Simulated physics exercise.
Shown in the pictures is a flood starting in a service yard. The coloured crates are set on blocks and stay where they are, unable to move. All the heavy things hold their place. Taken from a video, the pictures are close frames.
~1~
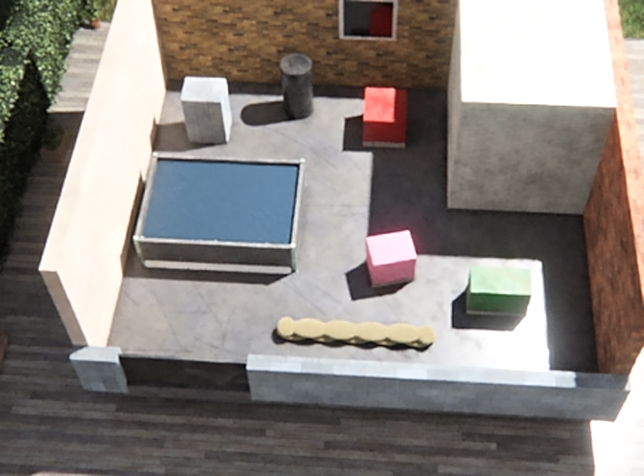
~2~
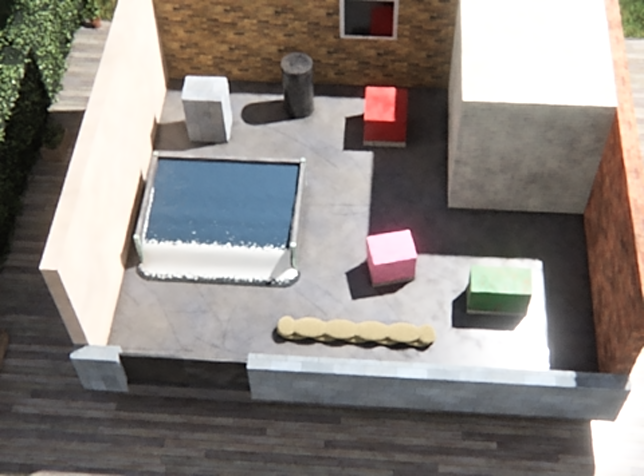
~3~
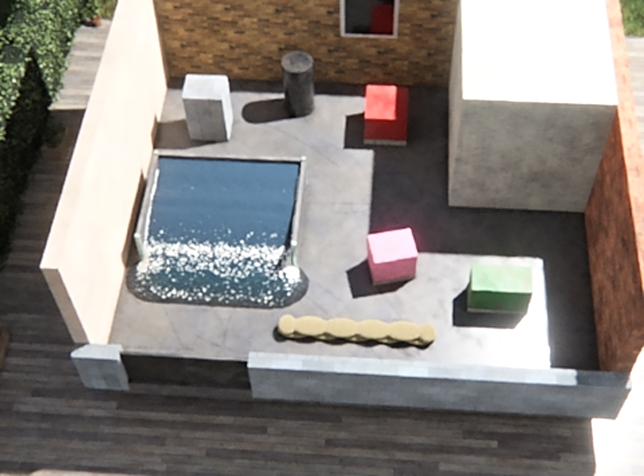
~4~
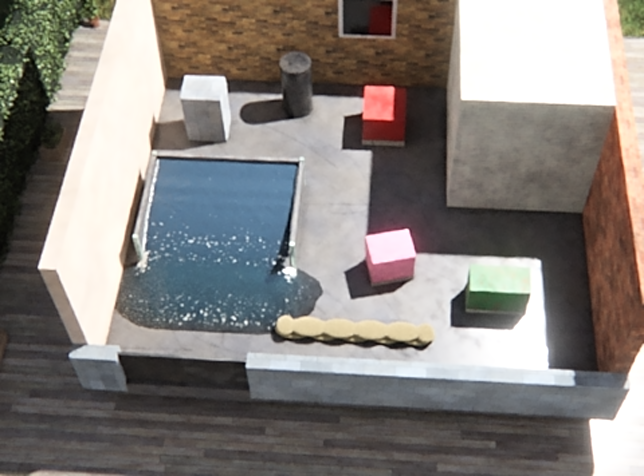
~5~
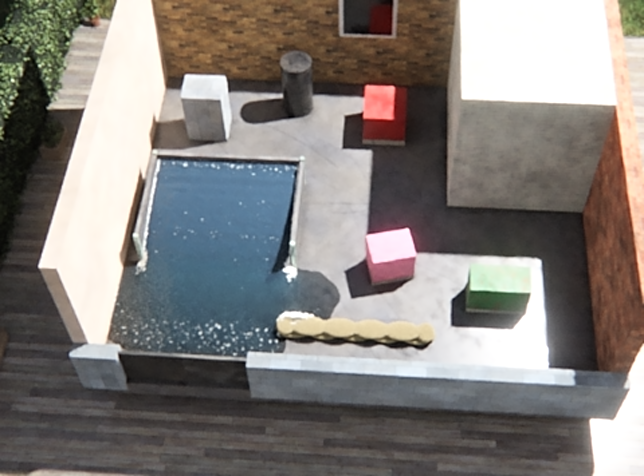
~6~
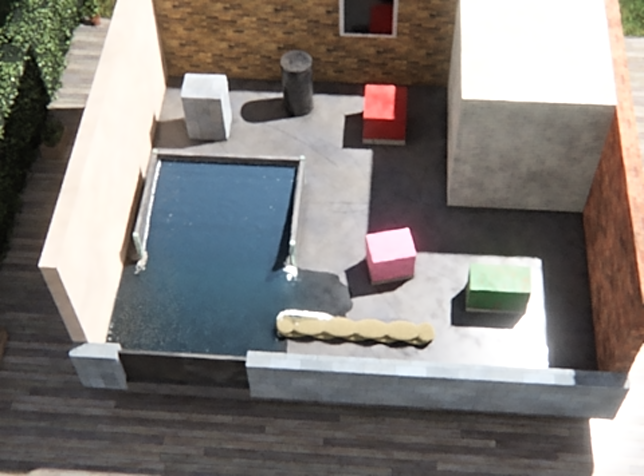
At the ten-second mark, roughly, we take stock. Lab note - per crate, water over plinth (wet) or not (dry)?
The red crate is protected; the pink crate is exposed; the green crate is exposed.
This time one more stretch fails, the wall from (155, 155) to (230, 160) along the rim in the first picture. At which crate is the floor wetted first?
The red crate comes first.
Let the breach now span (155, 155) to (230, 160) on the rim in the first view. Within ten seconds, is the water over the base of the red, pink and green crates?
Red gets drenched, pink gets drenched, green gets drenched.
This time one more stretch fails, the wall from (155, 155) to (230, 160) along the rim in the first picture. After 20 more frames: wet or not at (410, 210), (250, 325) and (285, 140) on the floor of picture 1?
Place one: Reached by the flood. Place two: Spared by the leak. Place three: Reached by the flood.
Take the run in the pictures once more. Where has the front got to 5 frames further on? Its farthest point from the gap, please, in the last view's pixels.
My pick would be pixel (433, 323).
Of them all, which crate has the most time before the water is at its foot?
Crate: The one in red.
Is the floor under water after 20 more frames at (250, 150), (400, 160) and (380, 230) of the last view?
Result by point, in sequence: Unwetted, then unwetted, then unwetted.
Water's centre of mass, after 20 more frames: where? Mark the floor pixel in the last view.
It's close to (255, 296).
A moment on, water covers 20 % of the floor; the red crate not reached, the pink crate water round its plinth, the green crate not reached.
Next, water covers 30 % of the floor; the red crate not reached, the pink crate water round its plinth, the green crate water round its plinth.
Then, water covers 45 % of the floor; the red crate not reached, the pink crate water round its plinth, the green crate water round its plinth.
Later, water covers 70 % of the floor; the red crate water round its plinth, the pink crate water round its plinth, the green crate water round its plinth.
In the end, water covers 95 % of the floor; the red crate stayed above the water, the pink crate was topped, the green crate was topped.
